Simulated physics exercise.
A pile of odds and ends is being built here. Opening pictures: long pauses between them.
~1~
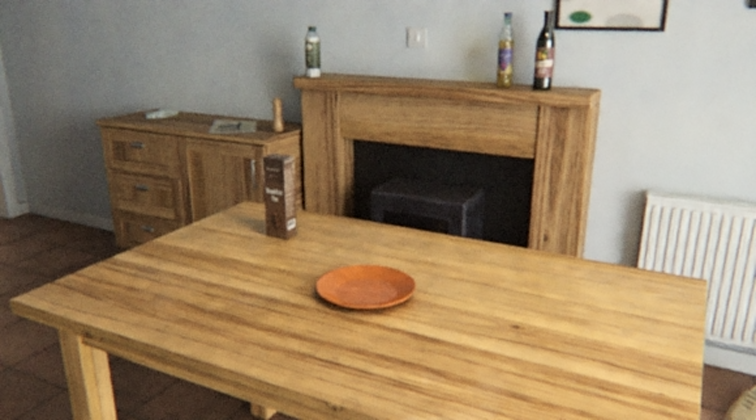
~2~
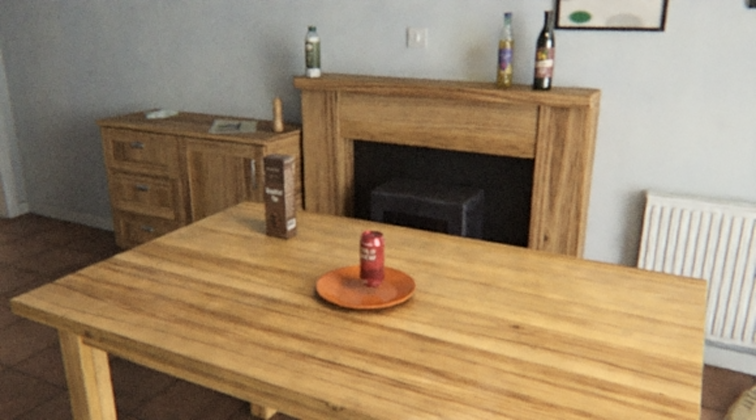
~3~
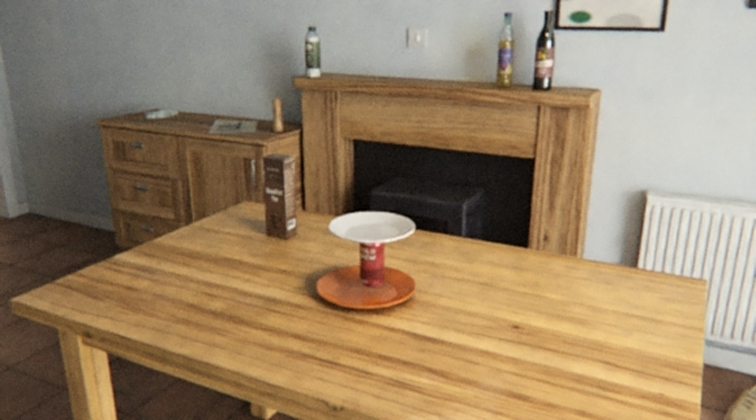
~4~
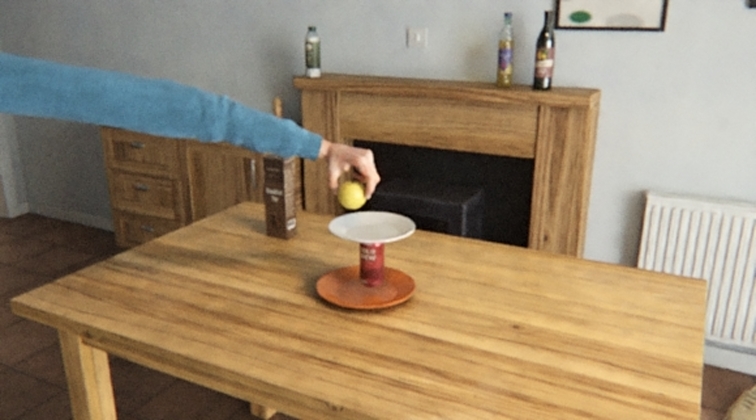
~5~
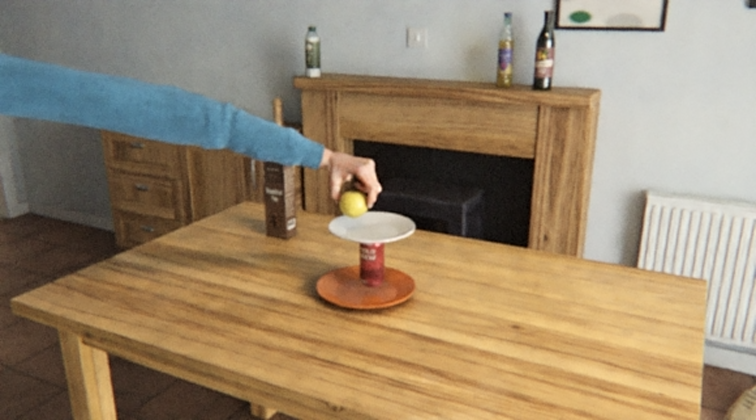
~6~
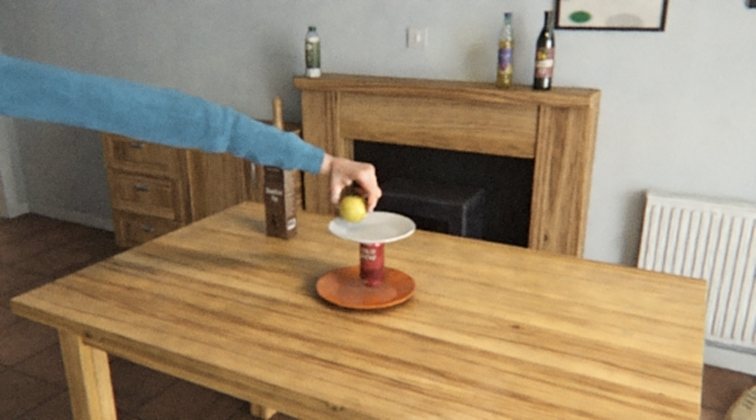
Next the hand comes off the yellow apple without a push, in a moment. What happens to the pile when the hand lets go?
The pile stays balanced.
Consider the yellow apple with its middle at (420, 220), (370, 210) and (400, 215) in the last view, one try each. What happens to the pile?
Collapses; stays standing; stays standing.
Then, 0.20 s on from there, no change.
Then, 0.40 s on from there, yellow apple resting near (354, 209).
In the end, all 5 unmoved. At the end, from the last picture's camera, yellow apple near (354, 209). The pile stays up.
